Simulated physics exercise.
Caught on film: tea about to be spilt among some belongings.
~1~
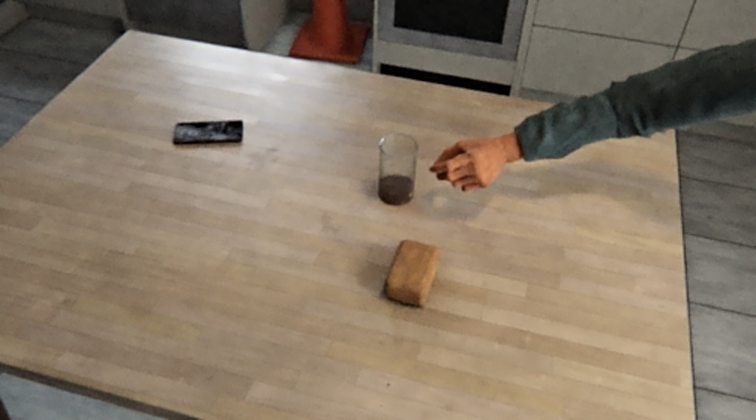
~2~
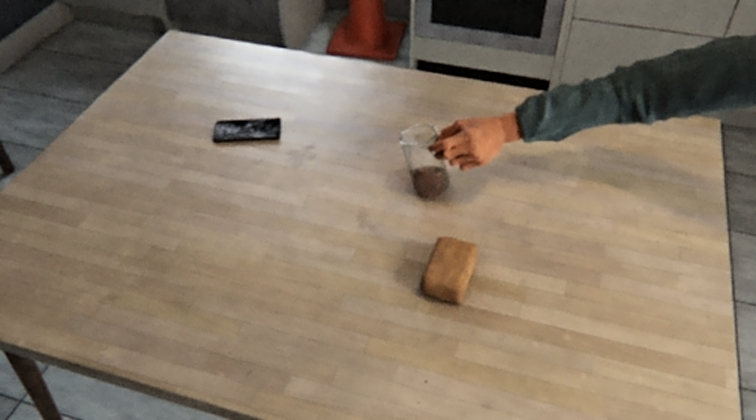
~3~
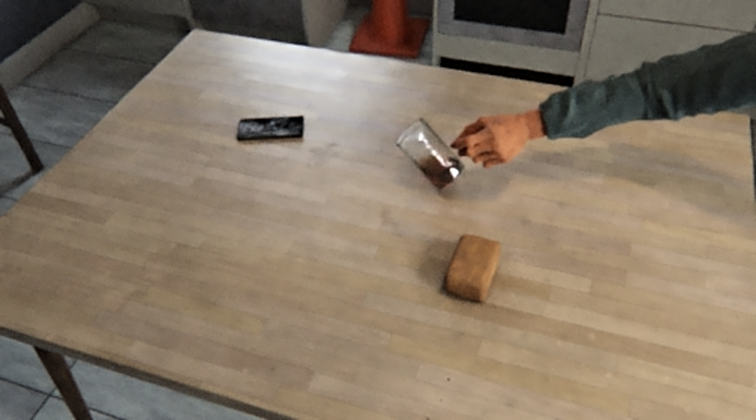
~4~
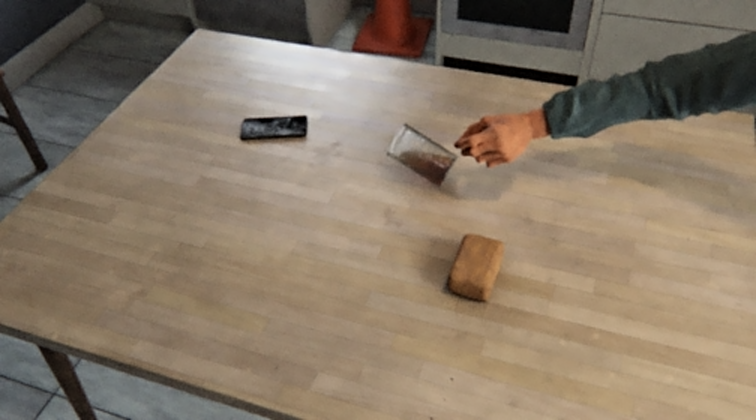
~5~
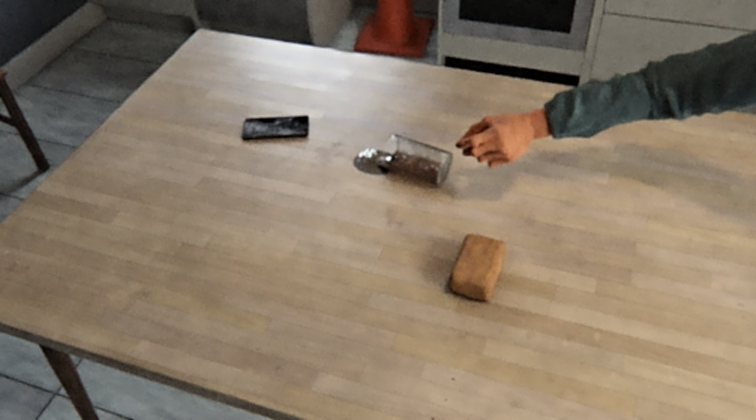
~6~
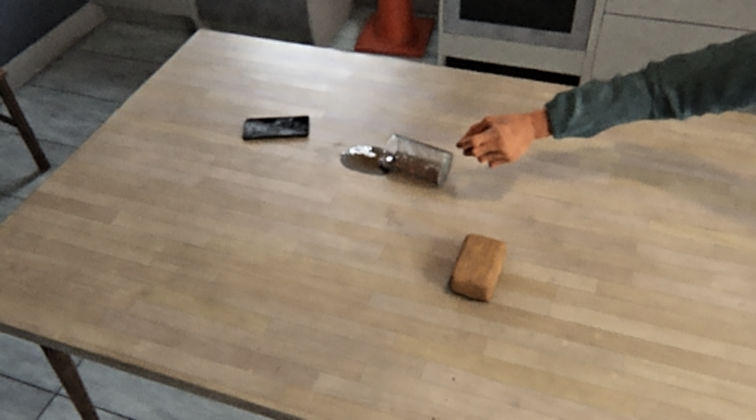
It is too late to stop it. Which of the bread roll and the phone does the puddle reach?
The bread roll stays dry and the phone gets wet.
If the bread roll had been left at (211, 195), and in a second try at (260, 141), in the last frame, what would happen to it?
First it escapes, then it gets wet.
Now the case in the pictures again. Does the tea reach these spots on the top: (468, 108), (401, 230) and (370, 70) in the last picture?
First dry, second untouched, third clear of it.
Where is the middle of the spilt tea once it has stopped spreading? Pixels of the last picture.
At about (306, 141).
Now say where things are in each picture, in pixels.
It stands upright; beaker (398, 170) about a quarter full; bread roll (413, 262); phone (208, 130), in the first picture.
Pushed off balance; beaker about a quarter full, surface at (429, 175), in the second picture.
It is falling; beaker (430, 153) tipped 45°; phone (270, 126), in the third picture.
It is falling; beaker (422, 155) tipped 70°; bread roll (476, 257), in the fourth picture.
It is down; beaker (417, 160) tipped 85°; a puddle starts at (374, 162), in the fifth picture.
It is down; beaker (417, 160) tipped 85°; a puddle starts at (369, 160); bread roll (478, 257); phone (276, 126), in the sixth picture.
Shortly, the puddle covers about as much as a plate; the bread roll is still dry; the phone is soaking at its edge.
At the finish, the puddle covers about as much as a plate; the bread roll is still dry; the phone is soaking at its edge.
